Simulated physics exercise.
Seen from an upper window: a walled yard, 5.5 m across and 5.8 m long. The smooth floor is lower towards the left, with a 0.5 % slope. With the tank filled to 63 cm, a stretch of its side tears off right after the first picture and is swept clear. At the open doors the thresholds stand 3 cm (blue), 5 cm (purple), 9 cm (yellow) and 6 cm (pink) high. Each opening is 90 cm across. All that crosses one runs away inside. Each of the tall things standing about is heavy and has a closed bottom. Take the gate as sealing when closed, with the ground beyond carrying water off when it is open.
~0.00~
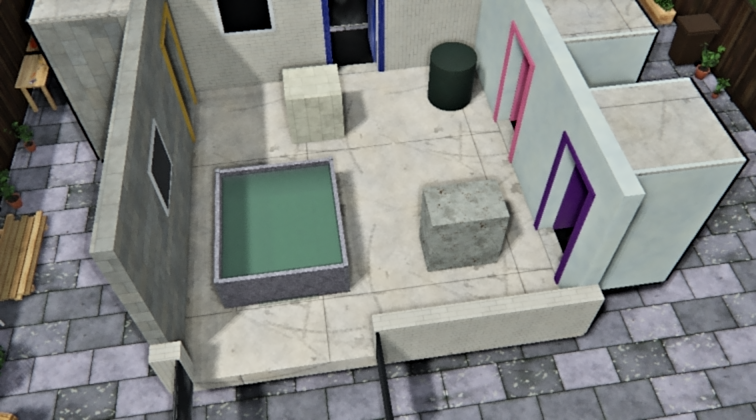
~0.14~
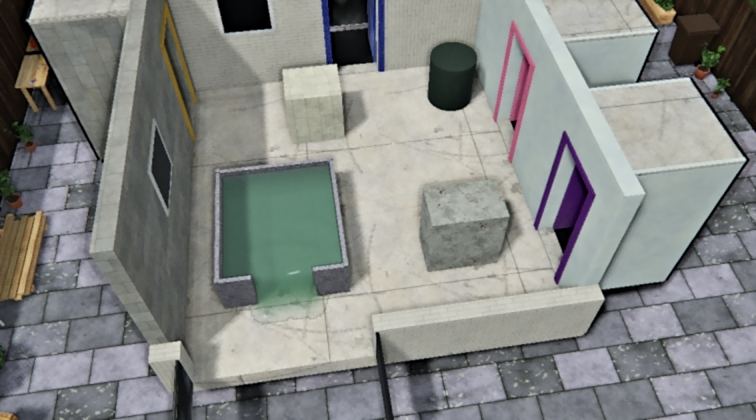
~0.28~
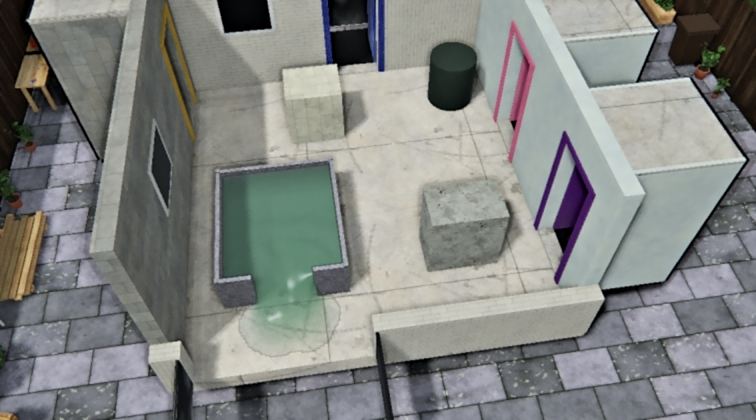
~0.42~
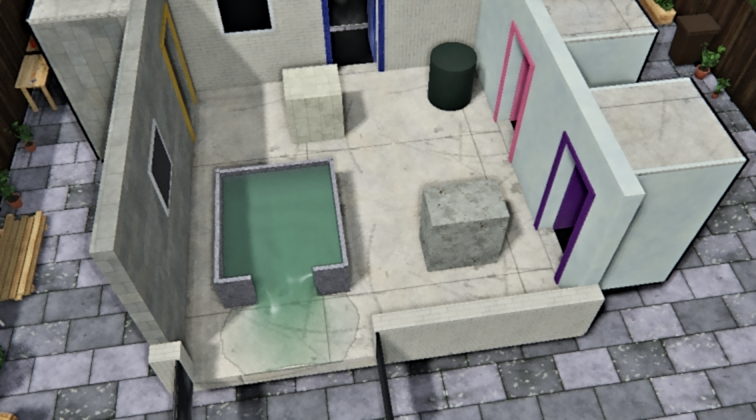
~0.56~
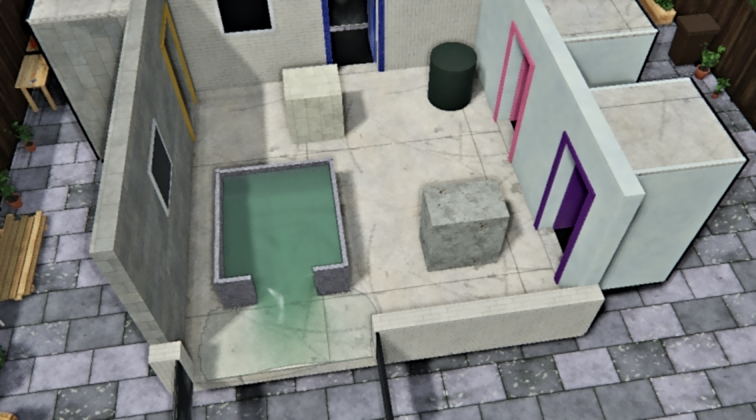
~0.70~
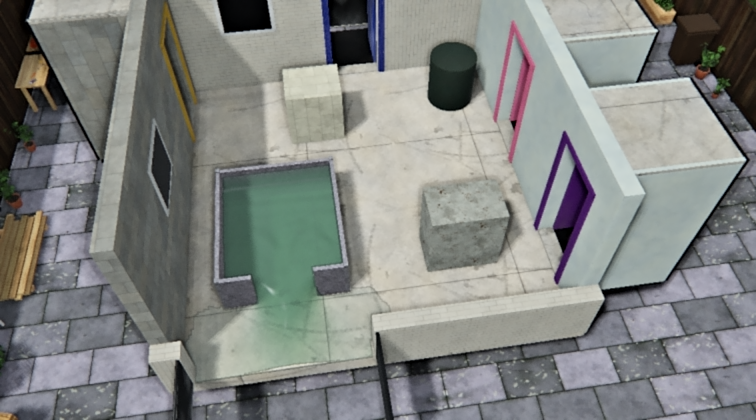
We see a walled yard with a rectangular tank of still green water; a stretch of its near side disappears, and water pours through the gap, spreading across the pale floor toward the yard's front edge.
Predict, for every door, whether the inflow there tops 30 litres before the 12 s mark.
Prediction: At the blue door it falls short of 30 litres; at the purple door it falls short of 30 litres; at the yellow door it falls short of 30 litres; at the pink door it falls short of 30 litres.
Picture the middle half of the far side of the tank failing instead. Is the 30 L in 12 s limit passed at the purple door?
Purple: Falls short.
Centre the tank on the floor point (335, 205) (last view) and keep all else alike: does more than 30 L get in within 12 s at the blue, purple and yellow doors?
Checking the limit: Blue is within it, purple is beyond it and yellow is within it.
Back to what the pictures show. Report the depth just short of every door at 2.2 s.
Depths in centimetres - blue: 0, purple: 0, yellow: 0, pink: 0.
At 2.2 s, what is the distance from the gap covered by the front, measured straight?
Some 3.2 metres from the gap.
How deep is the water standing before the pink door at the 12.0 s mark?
About 0.0 cm.
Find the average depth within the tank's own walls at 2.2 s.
About 36 cm.
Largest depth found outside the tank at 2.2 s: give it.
27 cm or so.
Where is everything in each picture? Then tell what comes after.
The first frame shows still water, 63 cm deep, in the tank at (279, 219).
In the second frame, the front is at (322, 302), 0.5 m from the gap at (286, 288); 0.2 m2 of floor is under water; 63 cm left at the back of the tank.
In the third frame, the front is at a hidden place, 0.9 m from the gap at (286, 290); 0.9 m2 of floor is under water; 63 cm left at the back of the tank.
In the fourth frame, water pours out at (286, 290) and has run 1.3 m, to a hidden place; typically 8 cm deep outside, 63 cm at the tank's back.
In the fifth frame, the front is at a hidden place, 1.5 m from the gap at (286, 290); 2.2 m2 of floor is under water; 62 cm left at the back of the tank.
In the sixth frame, the front is at a hidden place, 1.7 m from the gap at (286, 290); 2.3 m2 of floor is under water; 54 cm left at the back of the tank.
After 1.4 s water covers 10 % of the floor and is deepest (35 cm) near (285, 307); blue door not reached, purple door not reached, yellow door not reached, pink door not reached.
After 2.2 s water covers 10 % of the floor and is deepest (27 cm) near (285, 307); blue door not reached, purple door not reached, yellow door not reached, pink door not reached.
After 3.5 s water covers 10 % of the floor and is deepest (22 cm) near (285, 307); blue door not reached, purple door not reached, yellow door not reached, pink door not reached.
After 7.0 s water covers 10 % of the floor and is deepest (11 cm) near (285, 307); blue door not reached, purple door 1 cm at the sill, 0 L in, yellow door not reached, pink door not reached.
After 12.0 s water covers 5 % of the floor and is deepest (6 cm) near (285, 307); blue door not reached, purple door 0 cm at the sill, 0 L in, yellow door not reached, pink door not reached.
